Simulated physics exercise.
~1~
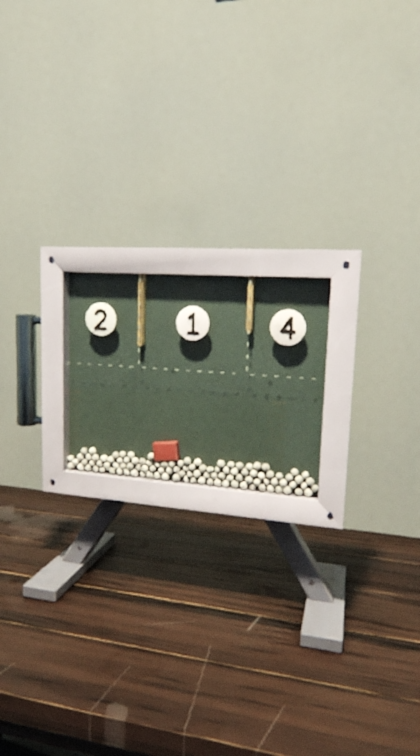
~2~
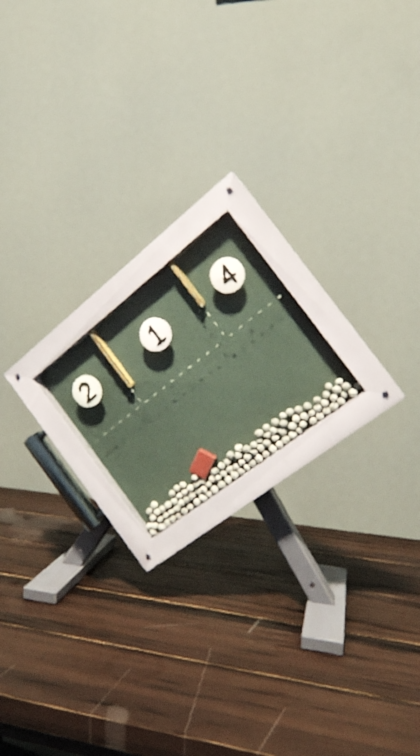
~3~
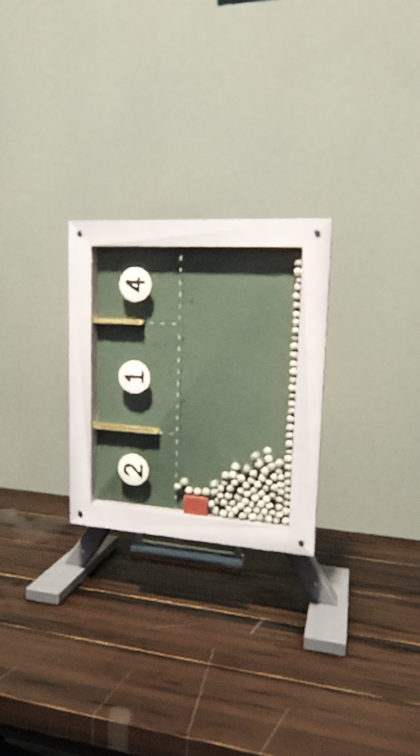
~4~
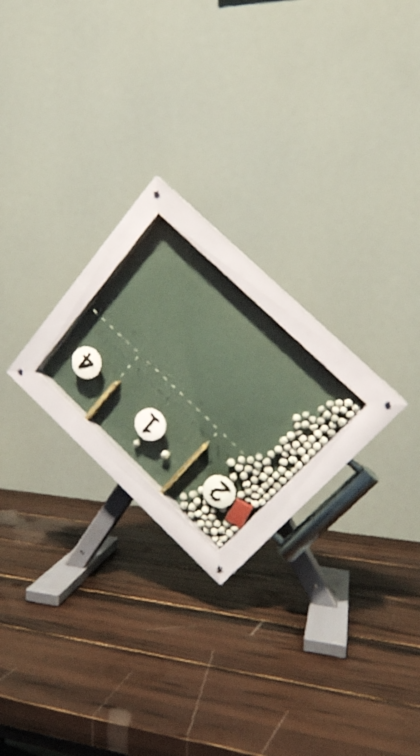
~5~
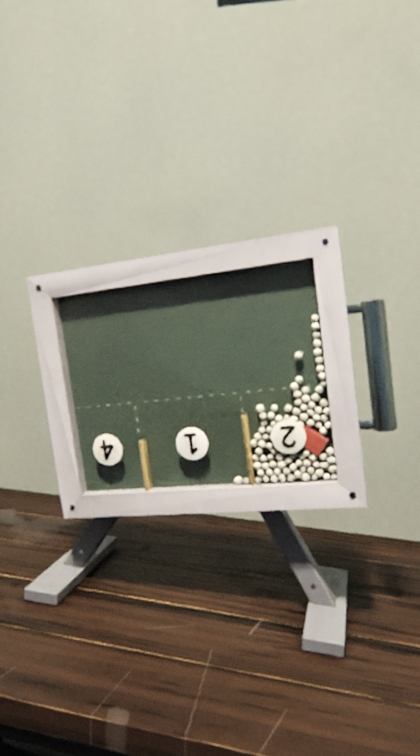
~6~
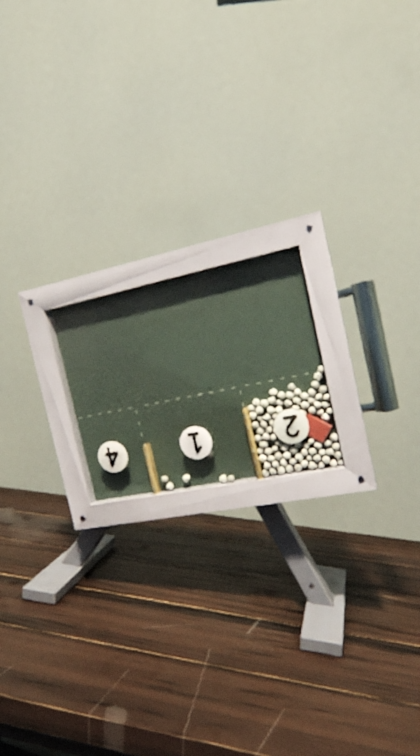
A pale-framed upright box with a green back, mounted on a stand, holds a shallow layer of small white pills and a loose red block beneath three numbered pockets. The box turns anticlockwise, and the pills slope along its lower edge with the block on top. Once it stands on its side, they heap in the bottom right corner. As it tips further, most pour into pocket two, while a few reach pocket one. Finally the box rests nearly upside down, slightly tilted, with pocket two packed around the block, a few pills in pocket one and pocket four empty.
